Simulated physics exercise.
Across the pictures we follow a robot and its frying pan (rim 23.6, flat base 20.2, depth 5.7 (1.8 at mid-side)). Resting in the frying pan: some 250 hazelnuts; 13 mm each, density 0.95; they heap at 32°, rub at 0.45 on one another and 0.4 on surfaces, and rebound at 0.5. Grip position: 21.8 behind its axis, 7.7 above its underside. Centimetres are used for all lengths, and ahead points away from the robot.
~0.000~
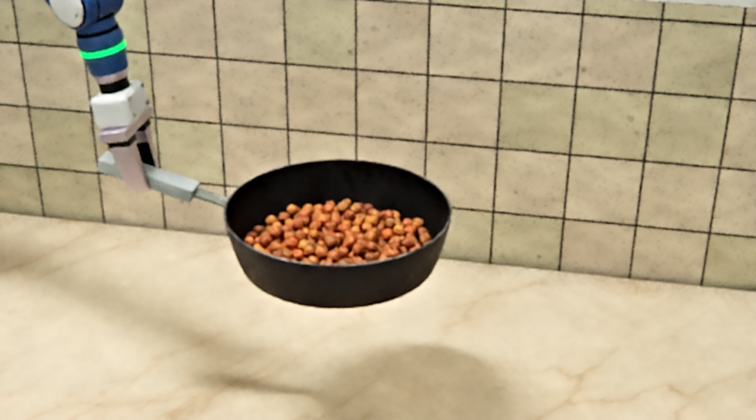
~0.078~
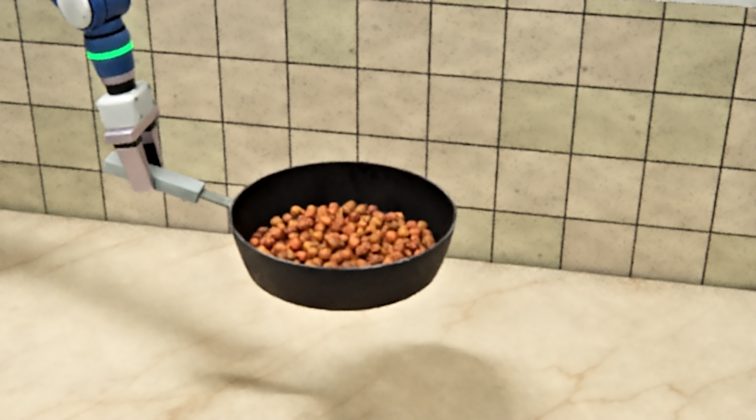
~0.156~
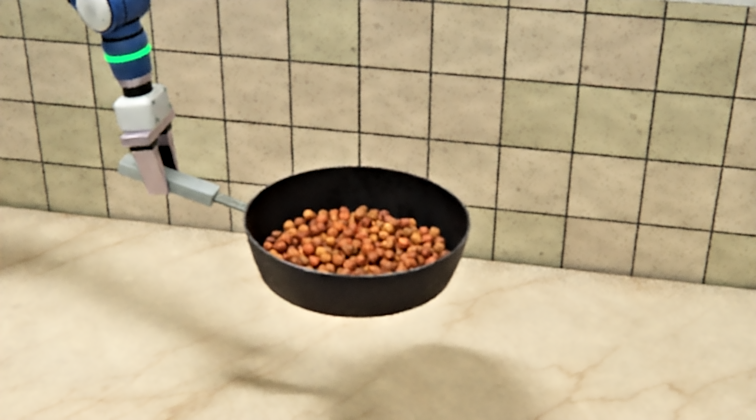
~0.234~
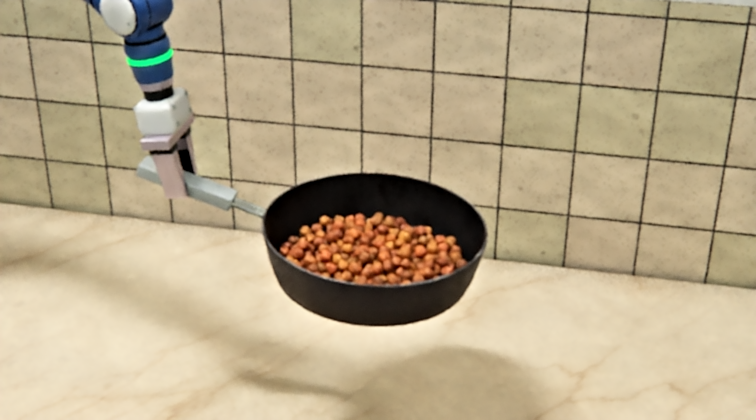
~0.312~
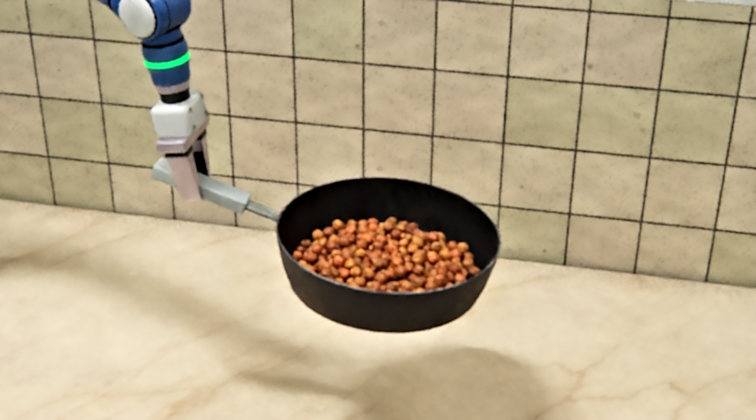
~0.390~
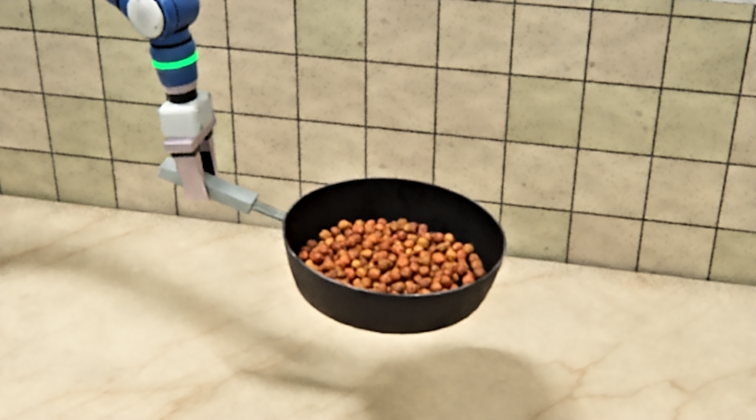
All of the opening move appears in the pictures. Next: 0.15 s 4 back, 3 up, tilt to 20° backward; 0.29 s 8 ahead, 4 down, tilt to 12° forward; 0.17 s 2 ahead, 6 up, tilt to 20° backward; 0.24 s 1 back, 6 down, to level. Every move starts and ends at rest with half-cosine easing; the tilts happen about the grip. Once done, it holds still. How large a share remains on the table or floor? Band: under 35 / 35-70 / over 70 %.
Band: Over 70 %.
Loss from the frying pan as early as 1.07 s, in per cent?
Roughly 65 % by that time.
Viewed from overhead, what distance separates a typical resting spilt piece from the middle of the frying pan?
About 30 centimetres.
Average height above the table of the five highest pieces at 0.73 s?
I'd put them at about 41 centimetres above the table.
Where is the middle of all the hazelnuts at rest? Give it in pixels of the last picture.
Resting centre, last frame: Approx. (322, 407) px.
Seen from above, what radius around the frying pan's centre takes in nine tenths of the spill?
About 60 cm.
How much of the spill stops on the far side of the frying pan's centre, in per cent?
That share is close to 30 percent.
After 0.73 s, tilted 3° forward, highest piece 41 above the table; 69 in the frying pan, 181 in flight or on a rim.
After 1.07 s, tilted 16° backward, highest piece 48 above the table; 140 on the table or floor, 83 in the frying pan, 27 in flight or on a rim.
After 1.44 s, level, highest piece 23 above the table; 174 on the table or floor, 43 in the frying pan, 33 in flight or on a rim.
After 2.49 s, level, highest piece 21 above the table; 207 on the table or floor, 43 in the frying pan.
In the end, 207 on the table or floor, 43 in the frying pan. That is 83 % on the table or floor.
